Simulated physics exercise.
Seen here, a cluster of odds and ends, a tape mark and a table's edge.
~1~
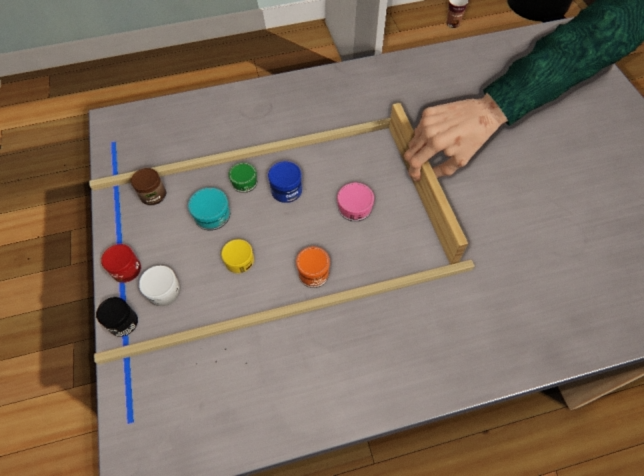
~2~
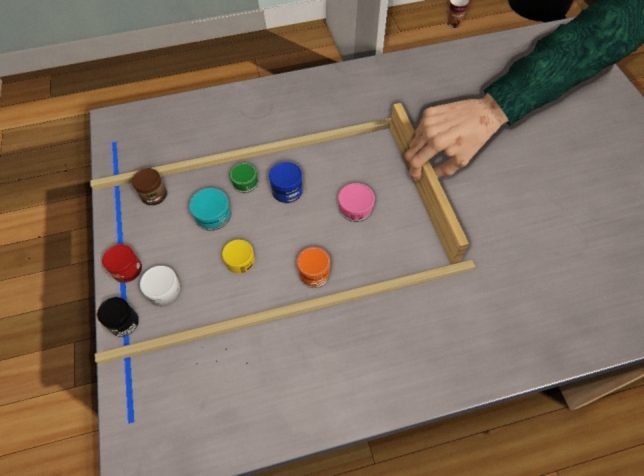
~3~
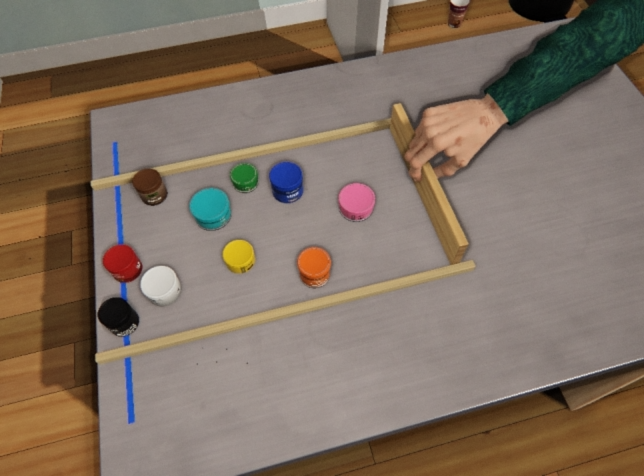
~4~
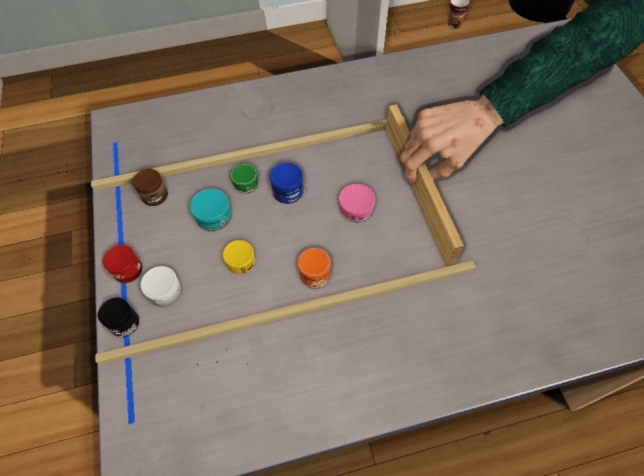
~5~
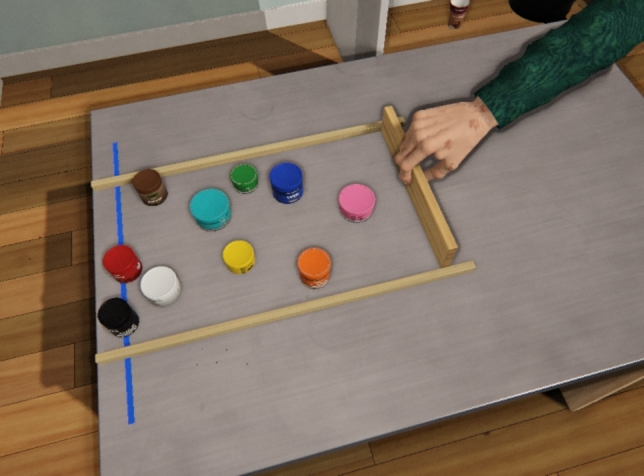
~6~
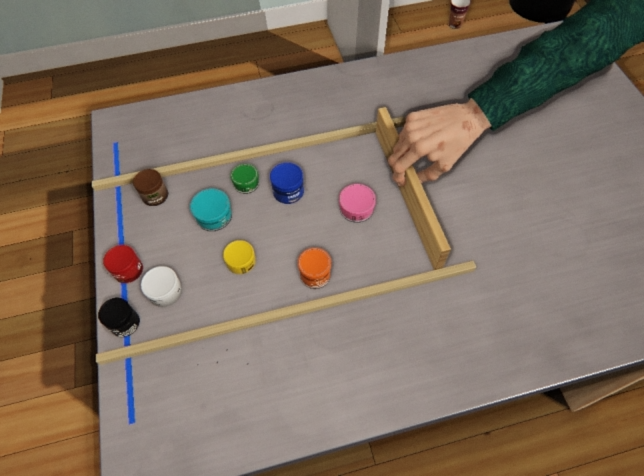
A hand in a green sleeve held a wooden board across two thin strips on a gray tabletop, then slid it slightly left toward the scattered colorful paint pots, which stayed put.
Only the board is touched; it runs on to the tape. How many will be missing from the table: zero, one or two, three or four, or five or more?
The number that fall off is five or more.
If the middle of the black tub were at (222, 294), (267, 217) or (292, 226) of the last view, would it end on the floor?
In turn it goes over; tumbles off; is kept.
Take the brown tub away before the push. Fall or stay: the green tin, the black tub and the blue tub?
The green tin stays on, the black tub tumbles off, the blue tub survives.
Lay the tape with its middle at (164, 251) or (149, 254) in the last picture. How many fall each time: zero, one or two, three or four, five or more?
For each place: Zero; not one.
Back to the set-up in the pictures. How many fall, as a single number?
It comes to 5.
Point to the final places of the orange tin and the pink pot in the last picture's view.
About (105, 322), and the other about (101, 259).
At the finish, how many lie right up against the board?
5 of them.
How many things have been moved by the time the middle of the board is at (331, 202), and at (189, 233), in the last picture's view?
1 and 8.
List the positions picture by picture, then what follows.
The first frame shows black tub (118, 317); red tub (122, 264); brown tub (149, 187); board (424, 179); tape (121, 260).
The second frame shows red tub (123, 264); orange tin (314, 268).
The third frame shows brown tub (151, 188); white tub (162, 286).
The fourth frame shows black tub (119, 318); green tin (245, 179).
The fifth frame shows red tub (123, 264); pink pot (356, 203).
The sixth frame shows black tub (120, 318); red tub (124, 264); brown tub (151, 188); board (409, 184); tape (122, 260).
A little later, none off yet; black tub at rest near (120, 318); red tub at rest near (124, 264); brown tub at rest near (151, 188).
When it is over, the number that fall off is five or more; down, turquoise tin, white tub, brown tub, red tub and black tub.
